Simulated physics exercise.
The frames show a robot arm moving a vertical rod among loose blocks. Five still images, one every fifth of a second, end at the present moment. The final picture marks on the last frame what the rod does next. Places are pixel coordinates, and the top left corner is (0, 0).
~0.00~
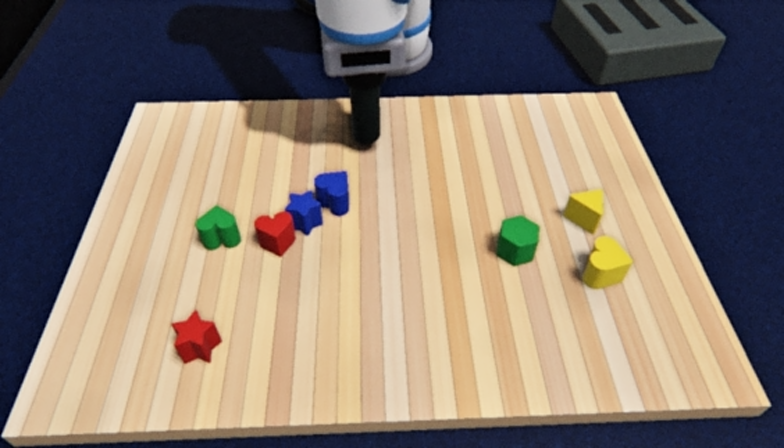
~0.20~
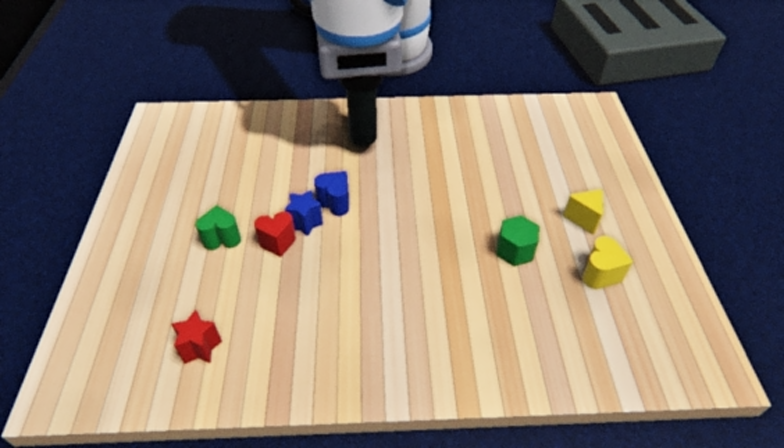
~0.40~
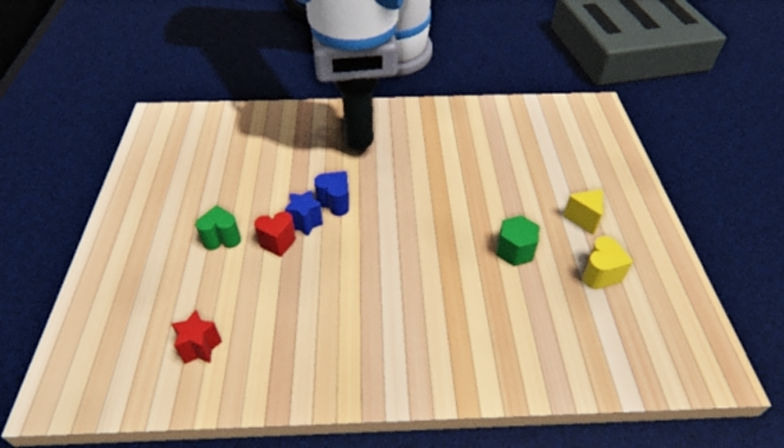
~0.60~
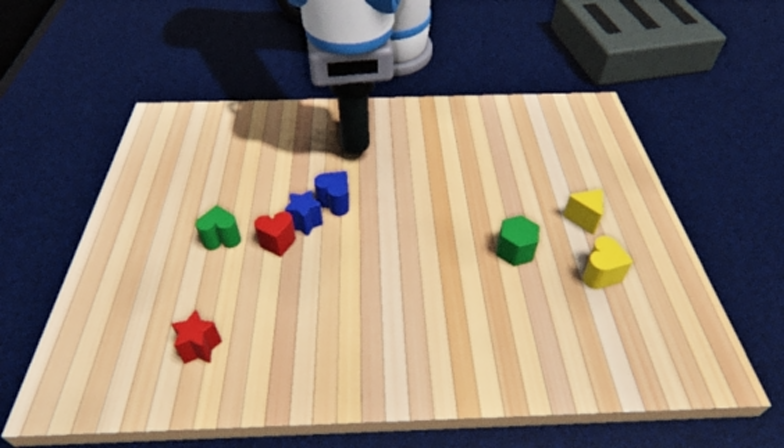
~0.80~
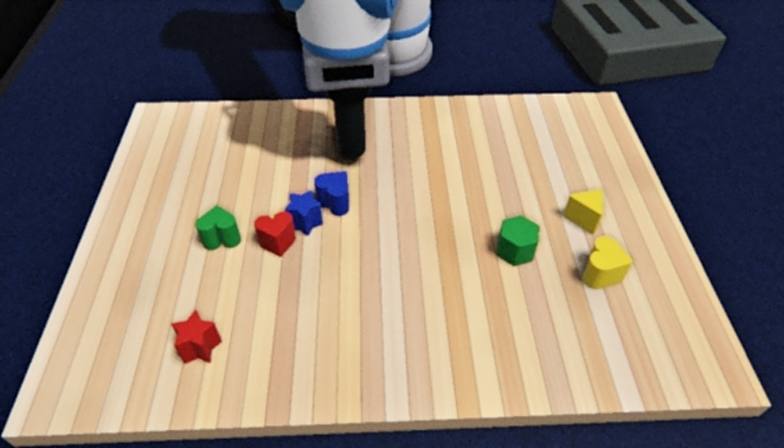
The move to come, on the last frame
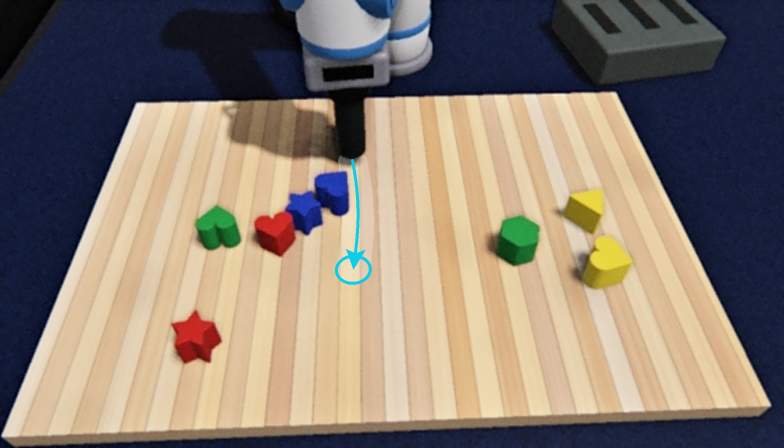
In the video, a robot arm holding a dark vertical rod moves slightly left and toward the viewer over a striped wooden board, nearing a blue heart block, while the red, blue, green and yellow blocks stay still.
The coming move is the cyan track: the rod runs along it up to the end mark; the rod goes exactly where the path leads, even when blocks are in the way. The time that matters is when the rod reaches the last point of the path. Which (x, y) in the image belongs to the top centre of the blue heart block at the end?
My estimate: (324, 214).
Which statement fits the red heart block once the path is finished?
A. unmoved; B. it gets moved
I'll go with B - it gets moved.
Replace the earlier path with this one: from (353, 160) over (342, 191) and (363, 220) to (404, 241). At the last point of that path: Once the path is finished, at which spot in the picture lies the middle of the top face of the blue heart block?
Expect it around (328, 209).
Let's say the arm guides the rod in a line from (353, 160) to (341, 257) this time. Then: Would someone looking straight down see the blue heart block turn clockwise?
I expect so.
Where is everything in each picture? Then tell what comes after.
Rod's lower end (367, 136); red heart block (273, 222); blue star (302, 202); blue heart block (333, 182), in the first frame.
Rod (363, 139); blocks still, in the second frame.
Rod (360, 142); blocks still, in the third frame.
Rod (356, 145); blocks still, in the fourth frame.
Rod (352, 150); red heart block (273, 222); blue star (302, 202); blue heart block (333, 182), in the fifth frame.
Drawn move, from (353, 160) through (358, 210) to (353, 269).
On the path given first. One third of the way, rod (357, 183); blue heart block (328, 188), turned 25° clockwise.
Two thirds of the way, rod (357, 219); red heart block (262, 225), turned 15° anticlockwise; blue star (292, 205), turned 45° clockwise; blue heart block (325, 210), turned 95° clockwise.
At the end, rod (353, 260); red heart block (262, 225), turned 15° anticlockwise; blue star (291, 205), turned 45° clockwise; blue heart block (324, 214), turned 105° clockwise.
